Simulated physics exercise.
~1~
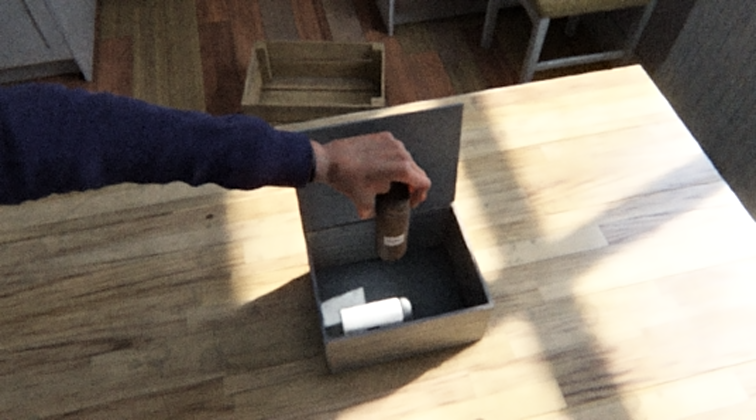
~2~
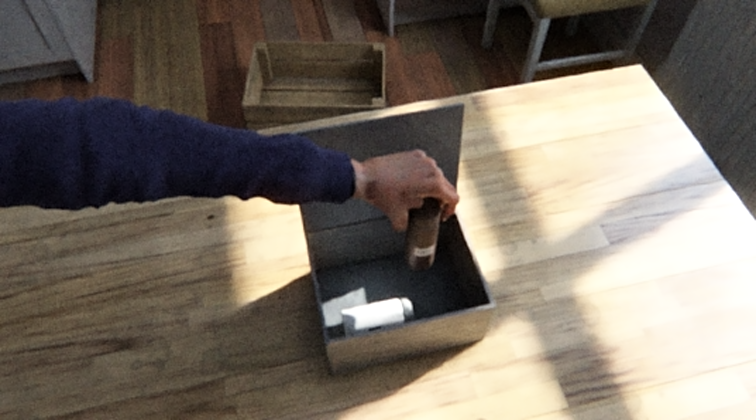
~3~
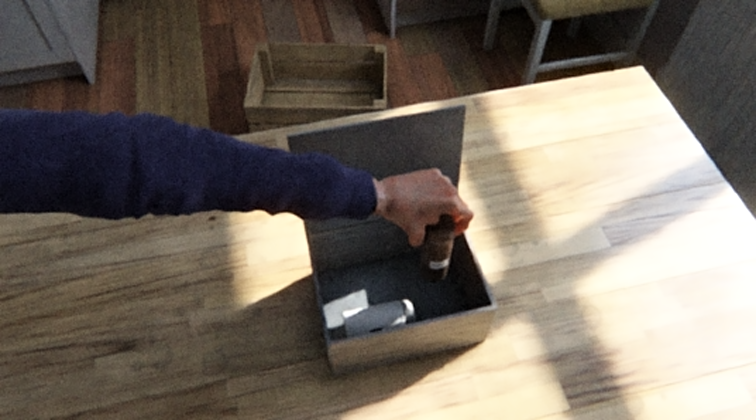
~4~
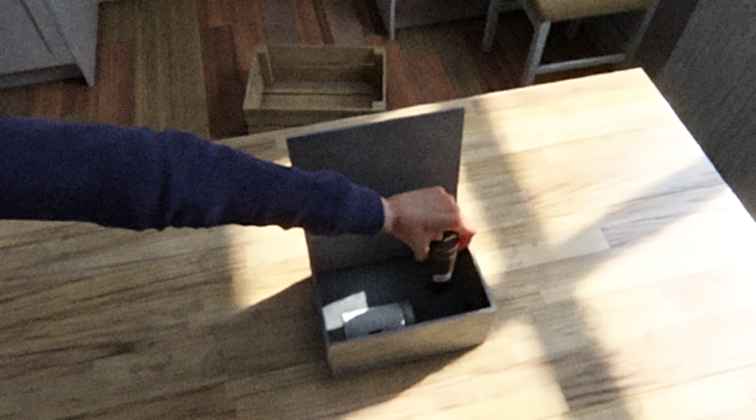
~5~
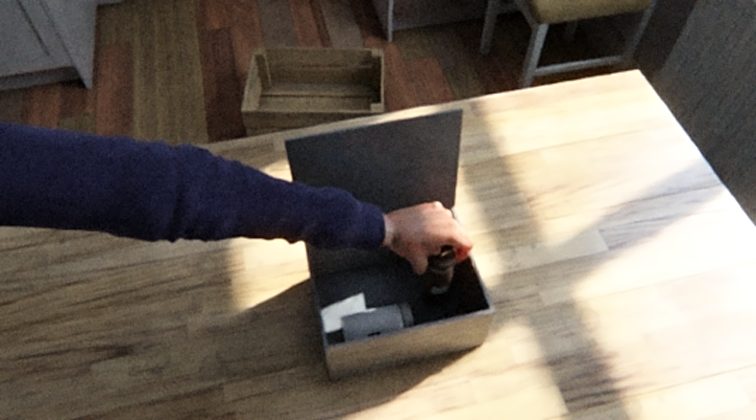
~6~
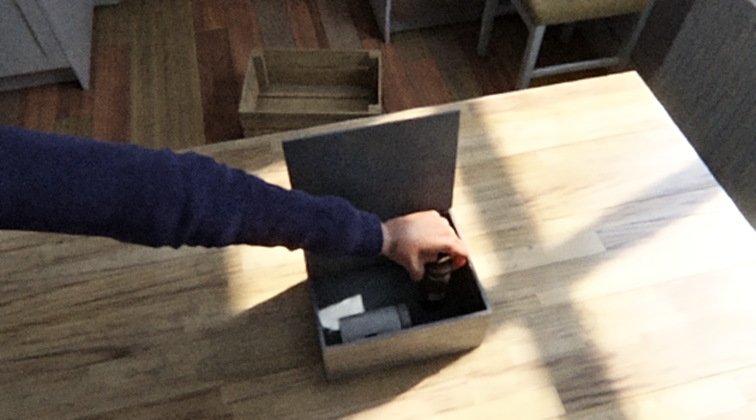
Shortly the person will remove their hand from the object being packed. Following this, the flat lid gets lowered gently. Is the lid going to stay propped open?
Yes, it stays open.
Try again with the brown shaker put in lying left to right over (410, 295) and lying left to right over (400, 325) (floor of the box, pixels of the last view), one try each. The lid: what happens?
With the first placement the lid lies closed; with the second it lies closed.
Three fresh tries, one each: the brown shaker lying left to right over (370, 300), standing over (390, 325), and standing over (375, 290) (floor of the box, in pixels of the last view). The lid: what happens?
In the first case it closes; in the second case it closes; in the third case it will not close.
Then, 1.40 s past the last view, lid 72° above the rim.
Then, 2.00 s past the last view, lid 26° above the rim.
Then, 3.50 s past the last view, lid 9° above the rim.
Finally, lid 9° above the rim; both still in place. Final places as the last picture's camera would see them, brown shaker near (435, 282).
